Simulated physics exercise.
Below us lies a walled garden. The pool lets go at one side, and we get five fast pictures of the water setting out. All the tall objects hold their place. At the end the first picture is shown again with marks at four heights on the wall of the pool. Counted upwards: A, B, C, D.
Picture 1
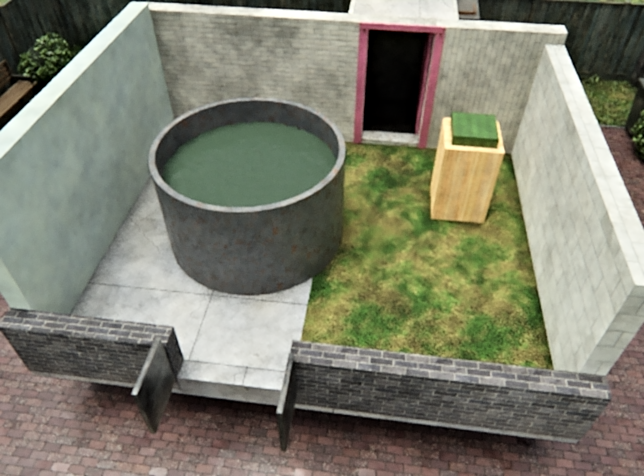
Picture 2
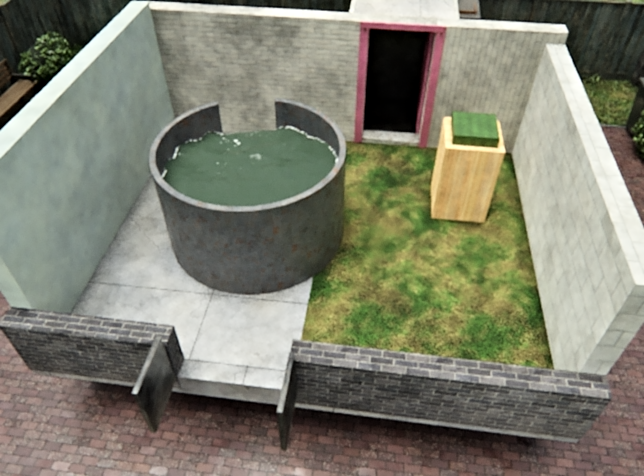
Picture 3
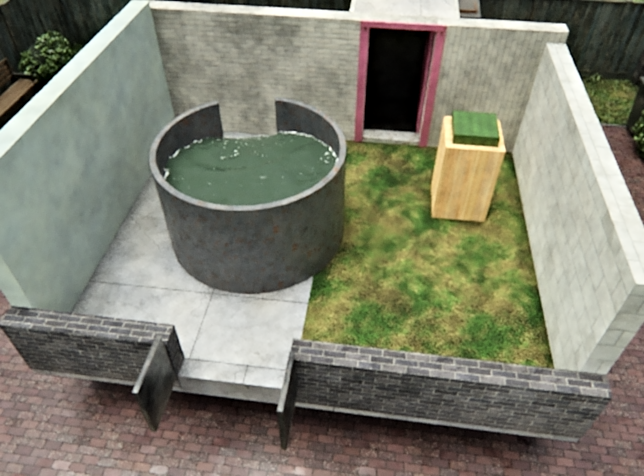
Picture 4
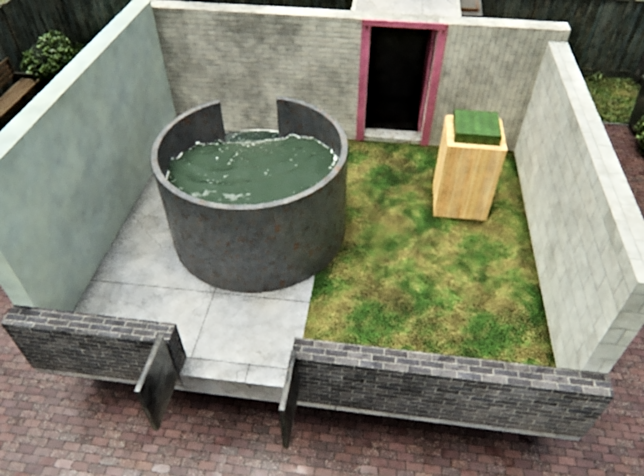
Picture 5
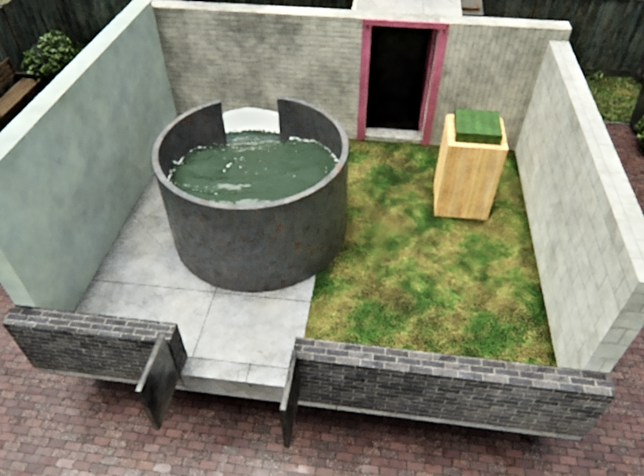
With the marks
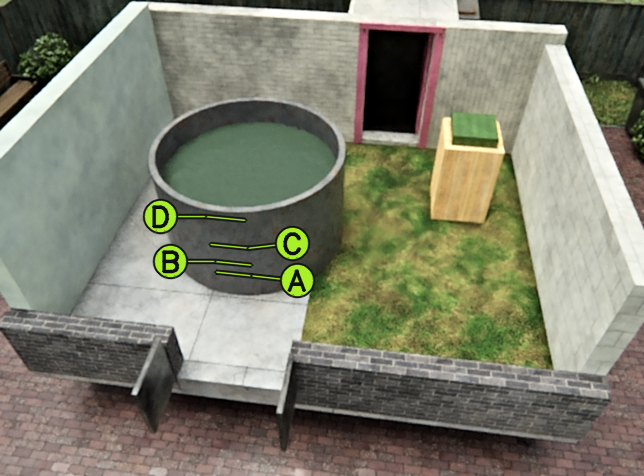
In a walled garden, a round dark tank sat full of still green water until a gap appeared in its back rim; then the water rippled with white flecks and its level sank a little.
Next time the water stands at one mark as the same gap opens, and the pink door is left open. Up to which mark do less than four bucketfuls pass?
C is the one.
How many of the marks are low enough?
Three of the four.
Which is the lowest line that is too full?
D.
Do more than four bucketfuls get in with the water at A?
No.
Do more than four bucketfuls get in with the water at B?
No, that is safe.
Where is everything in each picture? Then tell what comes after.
Water in the pool at rest, its middle at (251, 169); foot of the pink doorway at (389, 145); open gate at (232, 330).
Water covers 2 % of the ground, its front hidden from here.
Water covers 4 % of the ground, its front hidden from here.
Water covers 9 % of the ground, its front hidden from here.
Water covers 13 % of the ground, its front hidden from here.
On the marked copy, A at (234, 274); B at (232, 263); C at (229, 246); D at (224, 218); from the bottom up A, B, C, D.
With A, nothing gets over.
With B, nothing gets over.
With C, a bucket or two gets in.
With D, about 14 bucketfuls get in.
